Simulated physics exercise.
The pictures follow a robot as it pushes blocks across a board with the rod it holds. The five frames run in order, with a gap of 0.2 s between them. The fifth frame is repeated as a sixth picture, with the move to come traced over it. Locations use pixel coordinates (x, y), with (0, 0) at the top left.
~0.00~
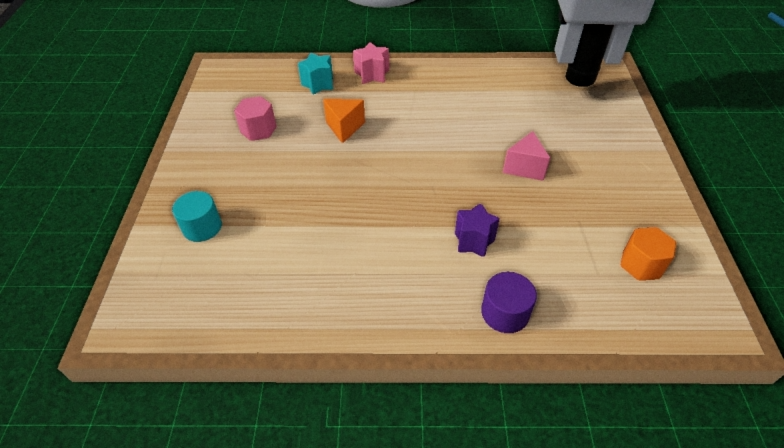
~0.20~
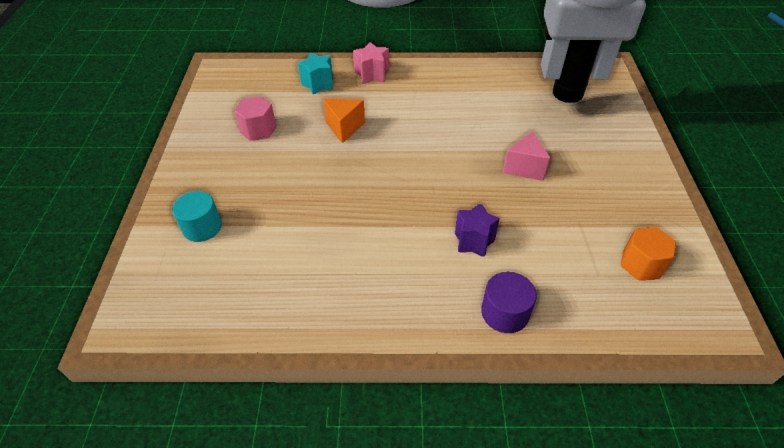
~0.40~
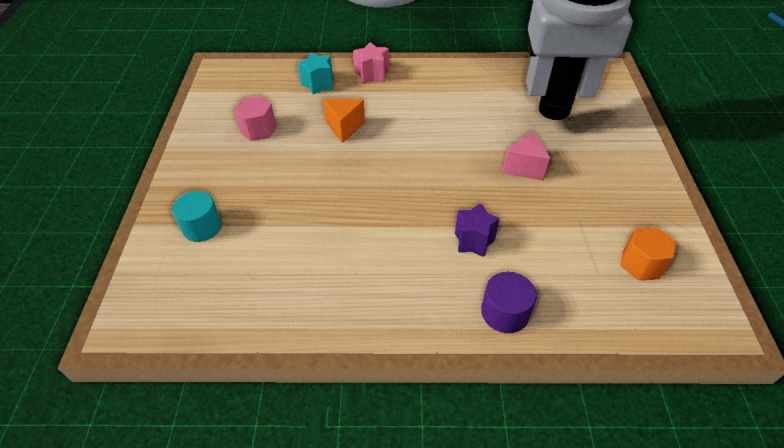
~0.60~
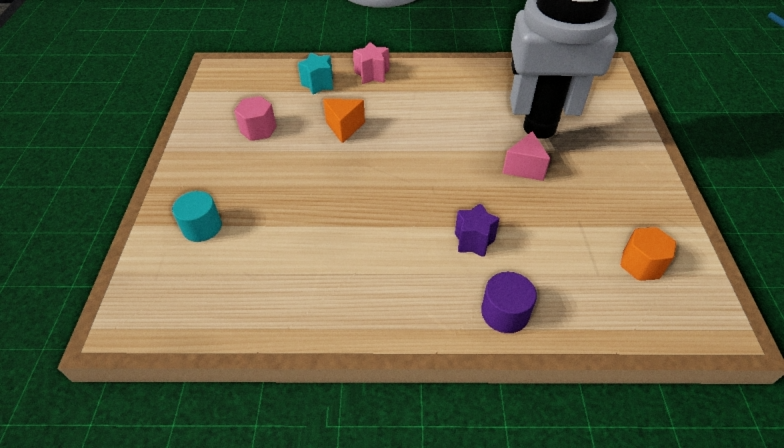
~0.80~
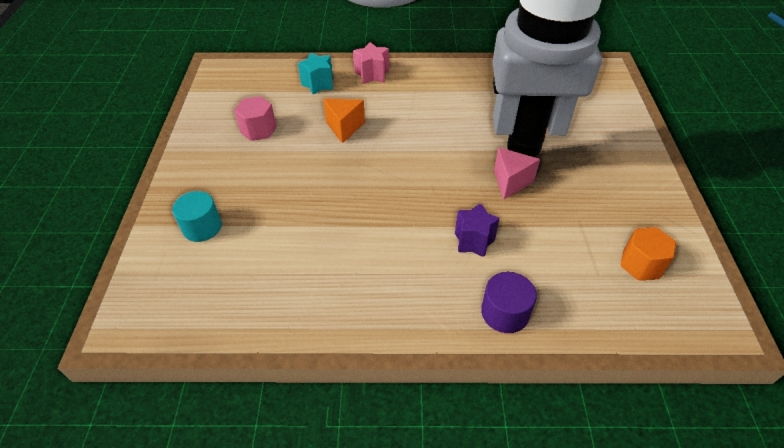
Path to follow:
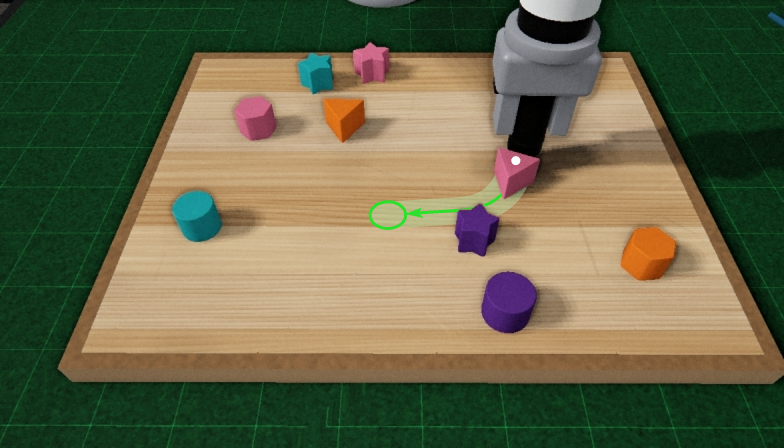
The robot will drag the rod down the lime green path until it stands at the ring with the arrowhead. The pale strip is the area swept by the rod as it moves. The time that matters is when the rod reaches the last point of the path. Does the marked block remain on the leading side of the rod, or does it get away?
It escapes to one side.
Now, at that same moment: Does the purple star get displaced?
Yes.
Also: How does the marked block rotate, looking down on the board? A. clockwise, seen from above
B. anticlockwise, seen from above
The one that fits is B, anticlockwise, seen from above.
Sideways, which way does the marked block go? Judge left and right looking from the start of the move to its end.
Left side.
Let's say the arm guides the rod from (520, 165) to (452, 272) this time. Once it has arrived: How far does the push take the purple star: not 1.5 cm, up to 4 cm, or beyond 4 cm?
If I had to pick, the purple star travels beyond 4 cm here.
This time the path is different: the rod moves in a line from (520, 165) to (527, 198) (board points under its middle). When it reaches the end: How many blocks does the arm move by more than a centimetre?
My prediction: One block.
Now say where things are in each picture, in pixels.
In the first frame, lower end of the rod at (580, 79), tops of blocks, purple star at (478, 219), pink triangle at (530, 146).
In the second frame, rod at (567, 95), blocks as before.
In the third frame, rod at (554, 111), blocks as before.
In the fourth frame, rod at (539, 129), blocks as before.
In the fifth frame, rod at (524, 149), purple star at (478, 219), pink triangle at (516, 161).
The drawn path runs from (520, 165) through (497, 198) and (446, 211) to (388, 215); the dot is on the pink triangle.
The first path, step by step. One third of the way, rod at (500, 182); purple star at (476, 222); pink triangle at (493, 198).
Two thirds of the way, rod at (446, 195); purple star at (468, 231); pink triangle at (486, 210), turned 35° anticlockwise.
At the end, rod at (388, 199); purple star at (468, 231); pink triangle at (486, 210), turned 35° anticlockwise.
